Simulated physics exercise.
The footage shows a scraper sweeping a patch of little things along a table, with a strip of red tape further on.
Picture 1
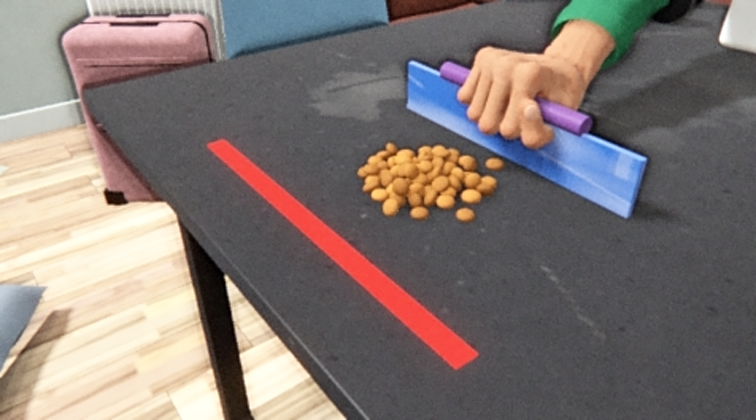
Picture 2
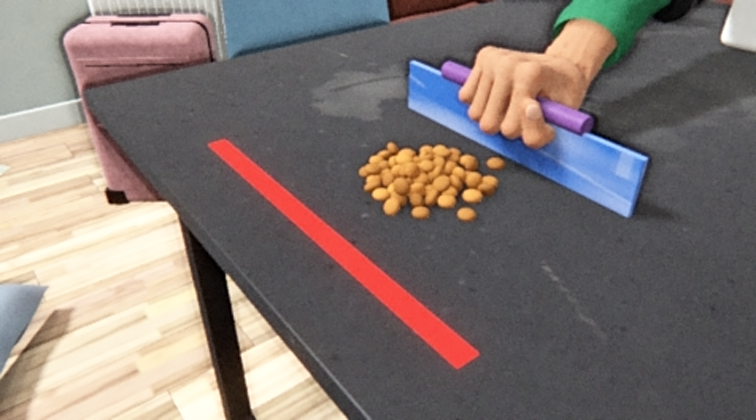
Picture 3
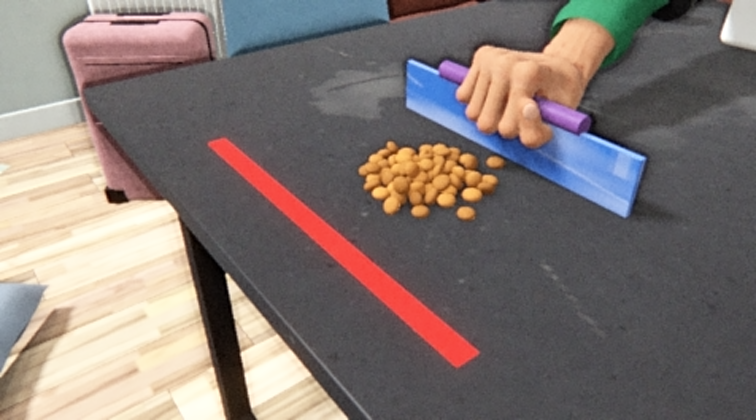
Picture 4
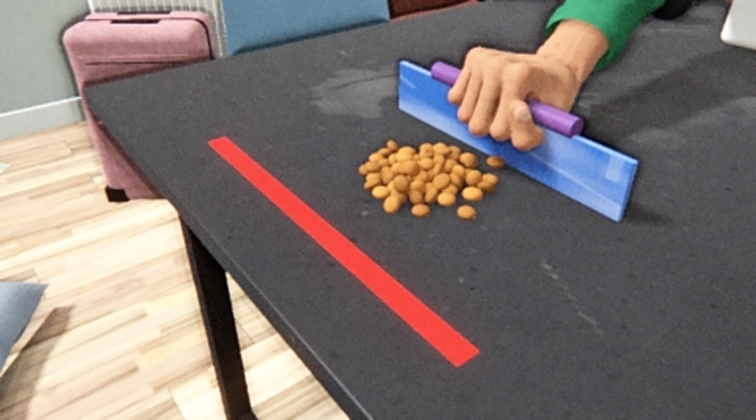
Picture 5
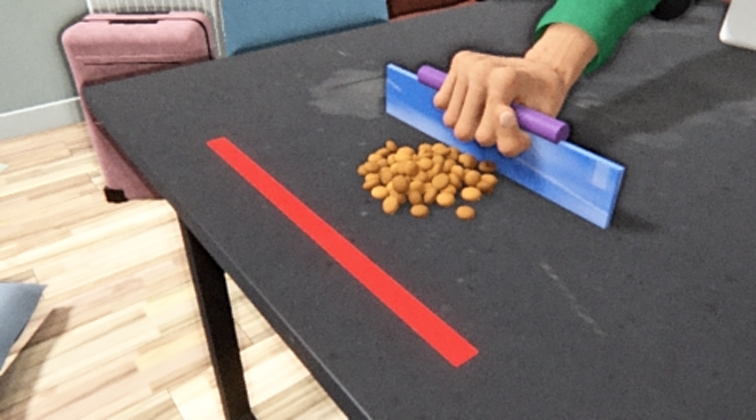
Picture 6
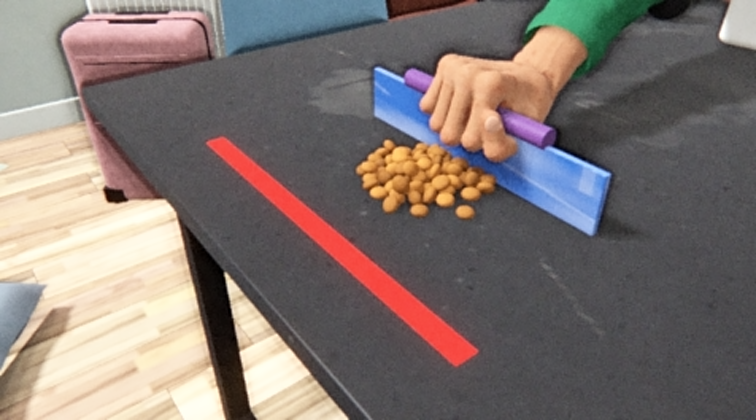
A blue scraper with a purple handle, gripped by a hand in a green sleeve, stands behind a small heap of orange-brown kibble on a dark table, seen from above at an angle. A red strip of tape lies to the left, with a pink suitcase and pale wooden floor beyond. The scraper rests, then slides slightly left and nearer, nudging a few pieces, while the camera stays still.
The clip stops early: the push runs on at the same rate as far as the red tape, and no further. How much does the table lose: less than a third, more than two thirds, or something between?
The heap loses not even a third.
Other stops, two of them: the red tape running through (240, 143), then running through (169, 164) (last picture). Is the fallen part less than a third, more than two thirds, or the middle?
Taking the two placings in order, the share is less than a third and then over two thirds.
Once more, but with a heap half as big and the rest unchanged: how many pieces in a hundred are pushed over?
Near 0 per cent of the pieces.
Just after the last frame, scraper still moving, near (391, 140); heap all on the table, its front near (317, 230).
A moment on, scraper stopped at the red tape; heap about a tenth over the edge.
Further on, scraper stopped at the red tape; heap roughly a quarter over the edge.
When it is over, scraper stopped at the red tape; heap roughly a quarter over the edge.
